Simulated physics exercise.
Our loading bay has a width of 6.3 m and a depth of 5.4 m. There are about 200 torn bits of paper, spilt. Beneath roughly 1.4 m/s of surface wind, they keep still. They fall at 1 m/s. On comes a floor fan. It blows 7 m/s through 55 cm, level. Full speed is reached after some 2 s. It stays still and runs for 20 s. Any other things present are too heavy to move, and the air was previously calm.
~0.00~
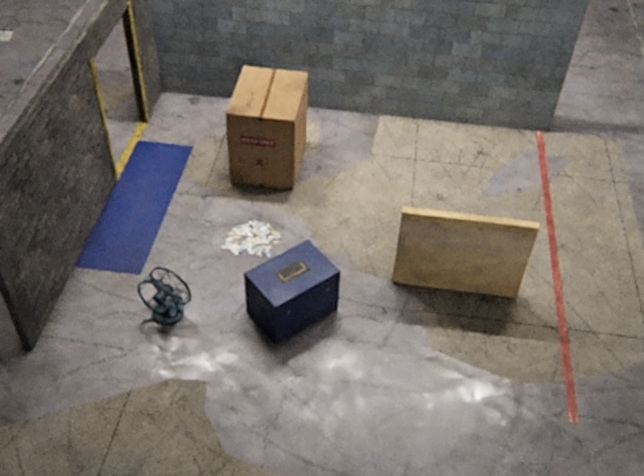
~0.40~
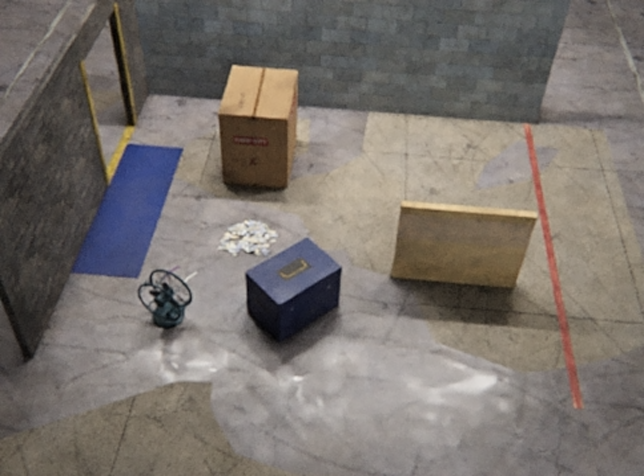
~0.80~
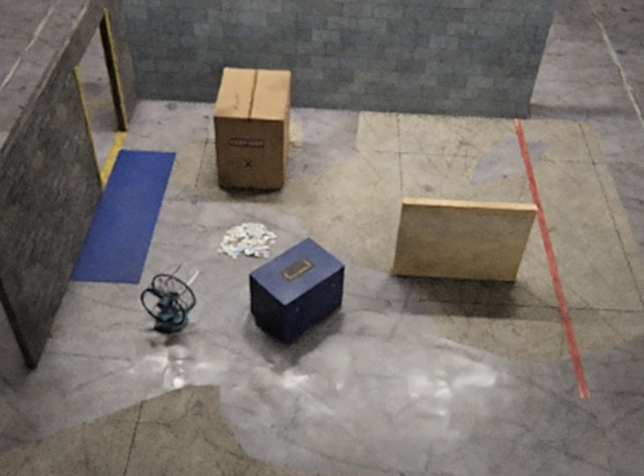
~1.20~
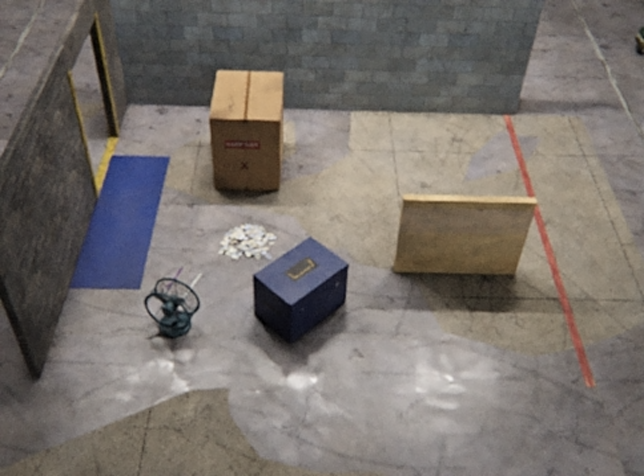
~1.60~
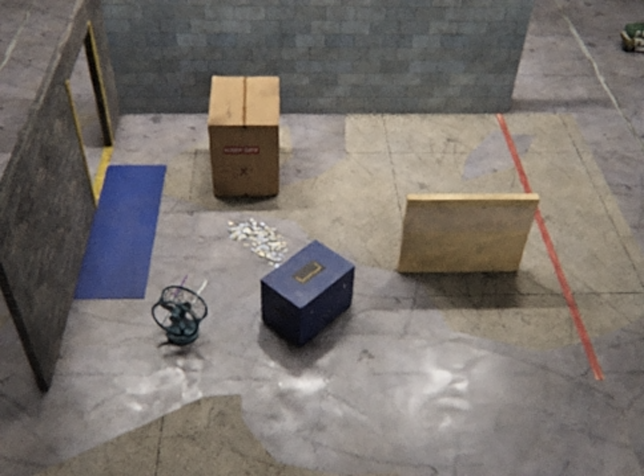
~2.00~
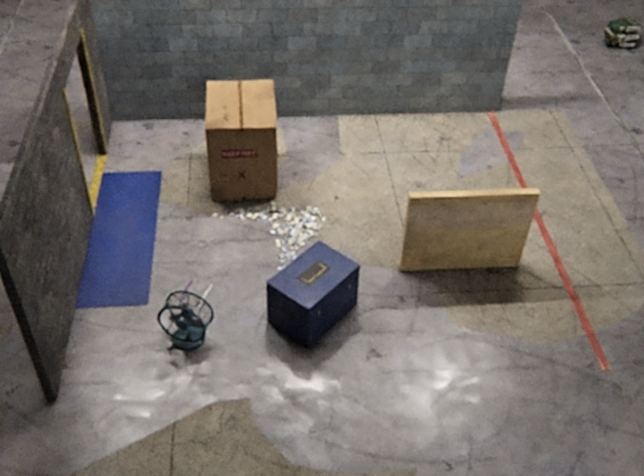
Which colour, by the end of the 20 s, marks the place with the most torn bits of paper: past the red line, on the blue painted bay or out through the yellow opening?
Red is the colour.
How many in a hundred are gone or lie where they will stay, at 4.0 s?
Estimated share: Close to 10 per cent.
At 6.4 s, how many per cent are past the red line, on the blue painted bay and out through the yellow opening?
I'd put it at roughly 40 percent on red, 1 percent on blue and 4 percent on yellow.
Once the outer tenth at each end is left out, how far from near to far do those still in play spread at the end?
About 1.2 m from near to far.
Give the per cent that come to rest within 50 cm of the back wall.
0 %.
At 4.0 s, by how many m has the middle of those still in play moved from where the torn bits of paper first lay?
Roughly 3.2 m.
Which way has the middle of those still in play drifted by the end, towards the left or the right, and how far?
Direction to the right-hand side, distance about 2.8 m.
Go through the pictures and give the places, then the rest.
The middle of the torn bits of paper is near (251, 238), none has stirred yet and the mouth of the floor fan is at (164, 293), in the first frame.
The middle of the torn bits of paper is near (248, 238), none has stirred yet, the red line is centred on (552, 240), the yellow opening is centred on (122, 154) and the blue painted bay is centred on (132, 205), in the second frame.
The middle of the torn bits of paper is near (247, 240), none has stirred yet, the top of a packing case is at (298, 269) and the top of a large carton is at (253, 93), in the third frame.
The middle of the torn bits of paper is near (246, 242) and about 1 % have left their places, in the fourth frame.
The middle of the torn bits of paper is near (262, 237), the farthest in sight from the floor fan is at (252, 220) and about 75 % have left their places, in the fifth frame.
The middle of the torn bits of paper is near (293, 223), the farthest in sight from the floor fan is at (337, 198) and all have left their places, in the sixth frame.
After 4.0 s, 8 % are past the red line, 3 % out through the yellow opening and 2 % on the blue painted bay; the middle of those still in play is near (462, 197); 8 % have settled or left.
After 6.4 s, 42 % are past the red line, 4 % out through the yellow opening and 1 % on the blue painted bay; the middle of those still in play is near (451, 201); 41 % have settled or left.
After 11.0 s, 48 % are past the red line, 4 % out through the yellow opening and 0 % on the blue painted bay; the middle of those still in play is near (446, 205); 52 % have settled or left.
After 20.0 s, at the end, 52 % are past the red line, 4 % out through the yellow opening and 0 % on the blue painted bay; the middle of those still in play is near (448, 203).
